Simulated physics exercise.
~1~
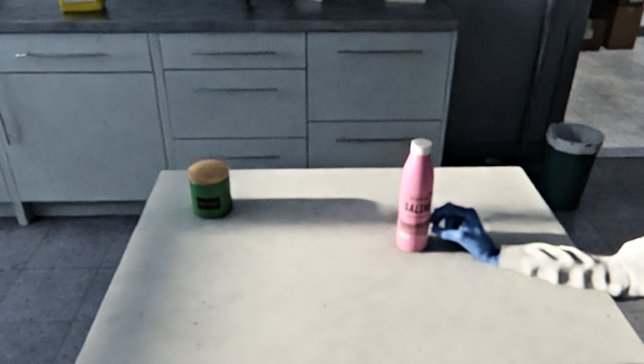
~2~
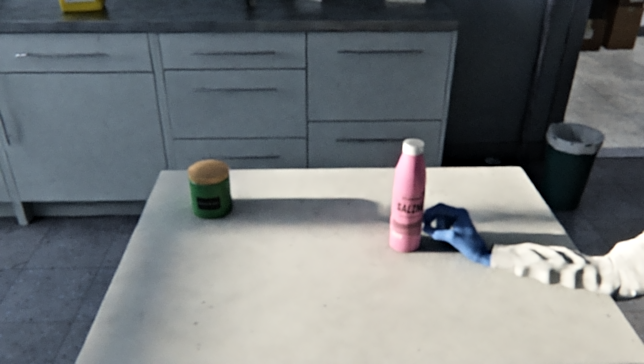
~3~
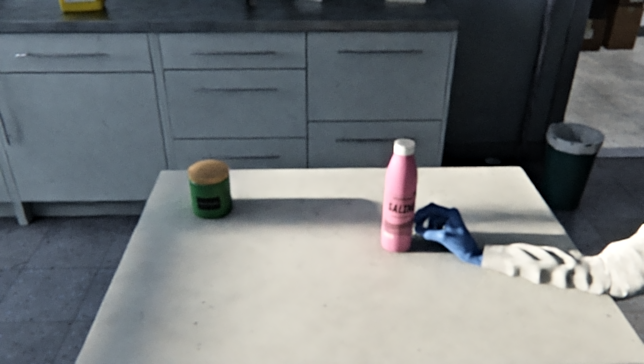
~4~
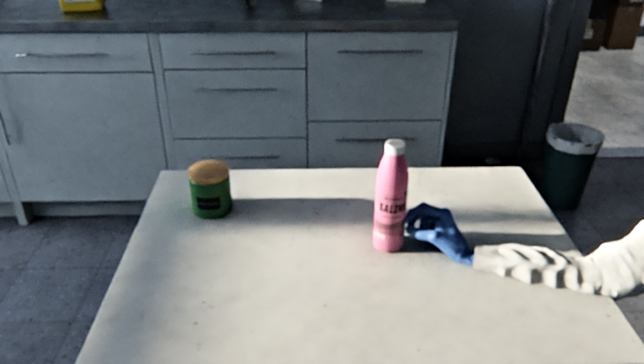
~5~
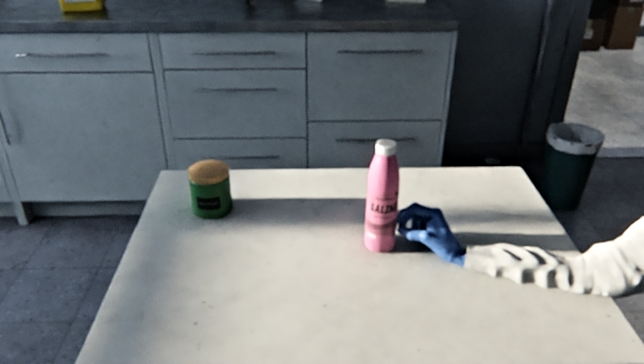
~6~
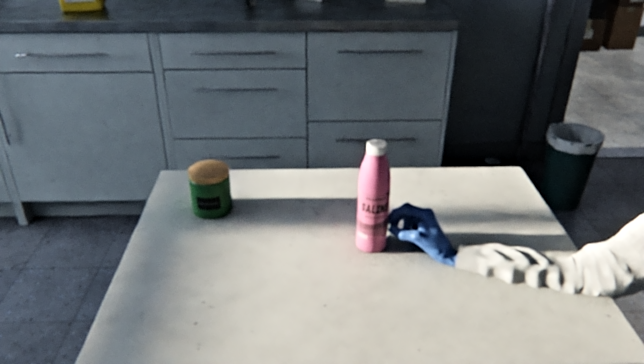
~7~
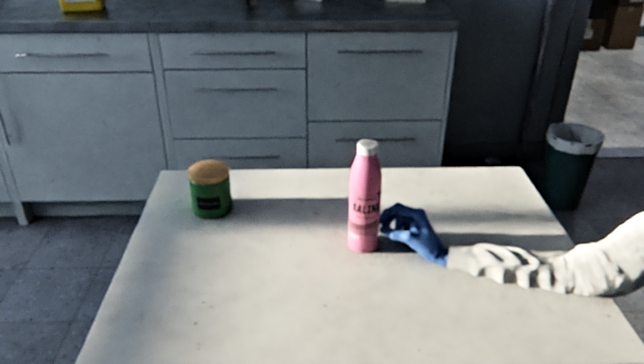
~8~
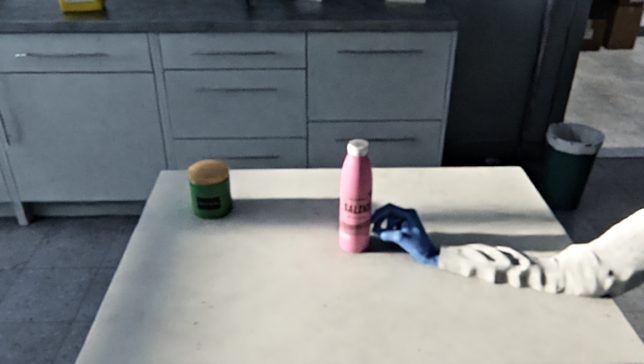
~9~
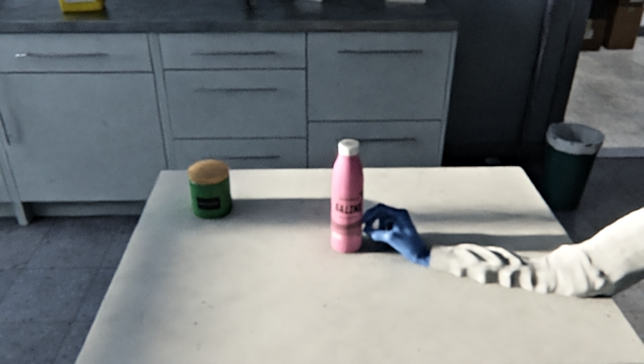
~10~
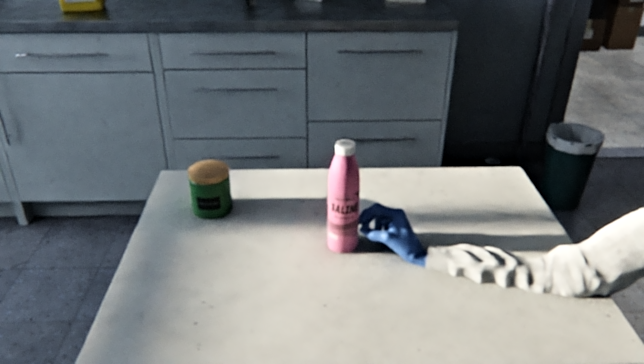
On a pale tabletop in a room with grey cabinets, a blue-gloved hand in a white sleeve pushes an upright pink bottle steadily left toward a green jar. The bottle slows and ends still standing, short of the jar, which stays in place.
